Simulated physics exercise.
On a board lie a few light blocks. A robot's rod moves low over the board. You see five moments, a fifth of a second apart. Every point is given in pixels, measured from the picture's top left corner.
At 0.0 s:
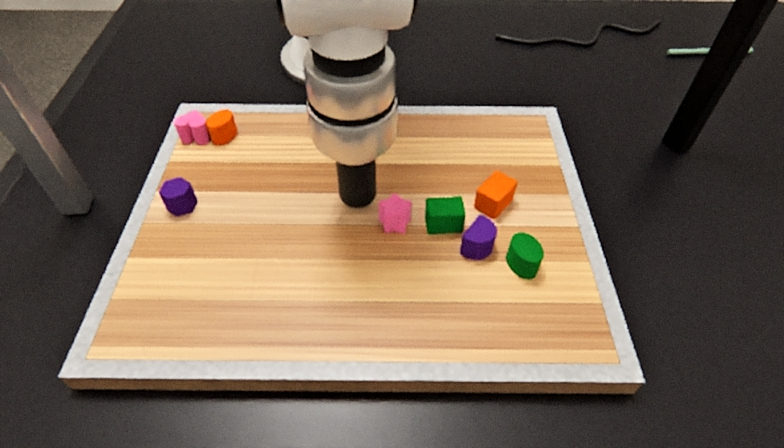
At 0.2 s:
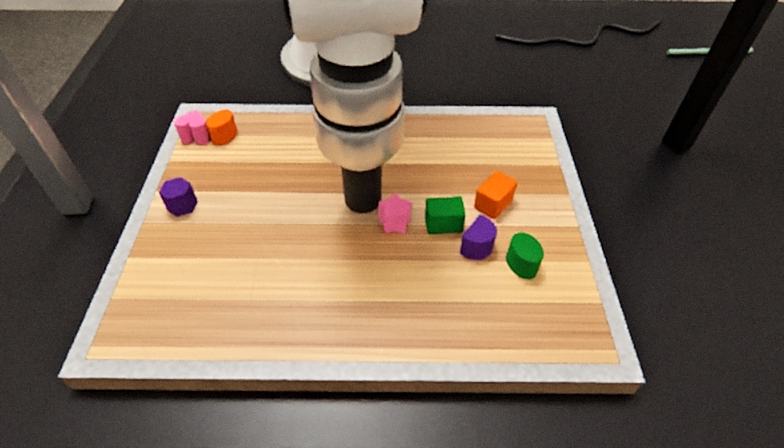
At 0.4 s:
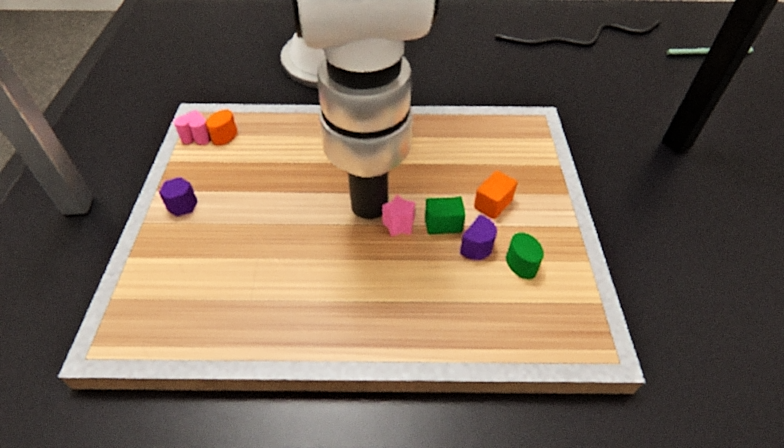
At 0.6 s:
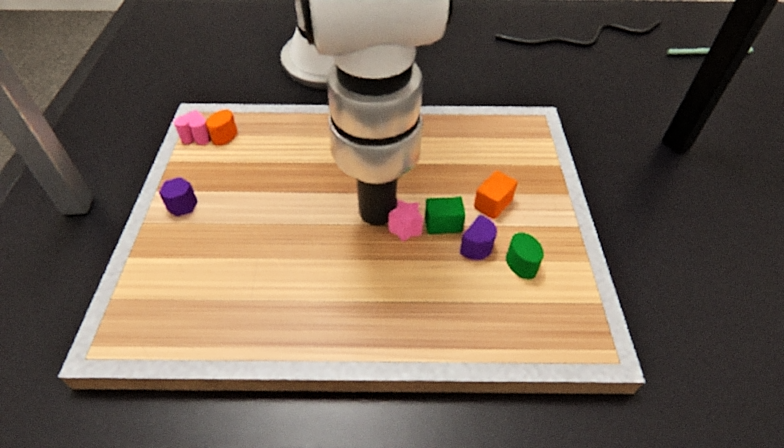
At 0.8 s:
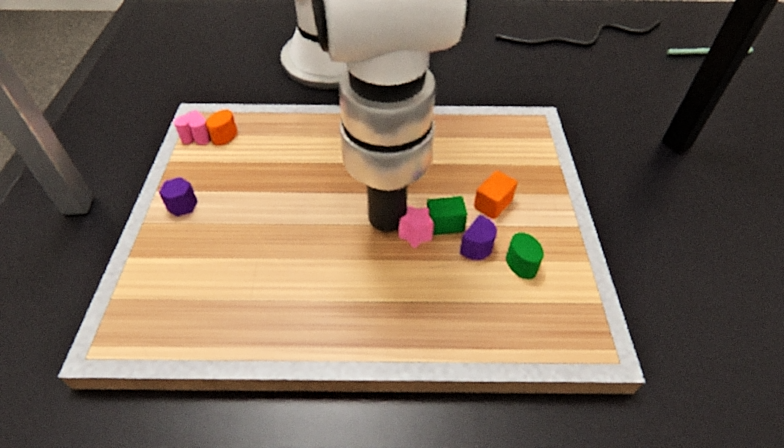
The footage shows a robot arm's dark rod moving right and slightly toward the viewer over a wooden board of small coloured blocks, pushing a pink star-shaped block a short way until it nudges the green block beside it.
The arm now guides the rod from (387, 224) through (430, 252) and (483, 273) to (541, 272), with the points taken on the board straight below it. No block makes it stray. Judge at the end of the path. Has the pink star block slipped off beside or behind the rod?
I expect so.
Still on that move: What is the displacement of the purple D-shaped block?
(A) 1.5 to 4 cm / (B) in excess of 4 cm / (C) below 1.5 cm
A
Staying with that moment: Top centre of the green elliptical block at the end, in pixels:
Put as a pixel place, it's (566, 234).
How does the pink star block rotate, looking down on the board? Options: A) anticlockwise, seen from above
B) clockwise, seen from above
(B)
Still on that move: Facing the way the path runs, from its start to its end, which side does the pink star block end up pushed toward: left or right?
Right side.
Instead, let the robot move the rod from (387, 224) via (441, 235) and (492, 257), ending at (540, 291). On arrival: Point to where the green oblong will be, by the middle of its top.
Its top middle: (509, 212).
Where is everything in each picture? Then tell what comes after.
The first picture shows lower end of the rod at (358, 196), tops of blocks, pink star block at (395, 205), green oblong at (446, 206), purple D-shaped block at (481, 230), green elliptical block at (528, 246).
The second picture shows rod at (363, 201), blocks as before.
The third picture shows rod at (370, 206), pink star block at (400, 207).
The fourth picture shows rod at (378, 212), pink star block at (406, 211).
The fifth picture shows rod at (387, 218), pink star block at (417, 217), green oblong at (448, 206), purple D-shaped block at (481, 230), green elliptical block at (528, 246).
What follows on the original path. One third of the way, rod at (432, 247); pink star block at (466, 247); green oblong at (460, 208), turned 35° anticlockwise; purple D-shaped block at (489, 231), turned 35° anticlockwise.
Two thirds of the way, rod at (486, 269); pink star block at (522, 271); green oblong at (460, 208), turned 35° anticlockwise; purple D-shaped block at (499, 232), turned 85° anticlockwise; green elliptical block at (533, 246).
At the end, rod at (543, 267); pink star block at (565, 284), turned 45° clockwise; green oblong at (460, 208), turned 35° anticlockwise; purple D-shaped block at (504, 229), turned 115° anticlockwise; green elliptical block at (566, 234), turned 45° anticlockwise.
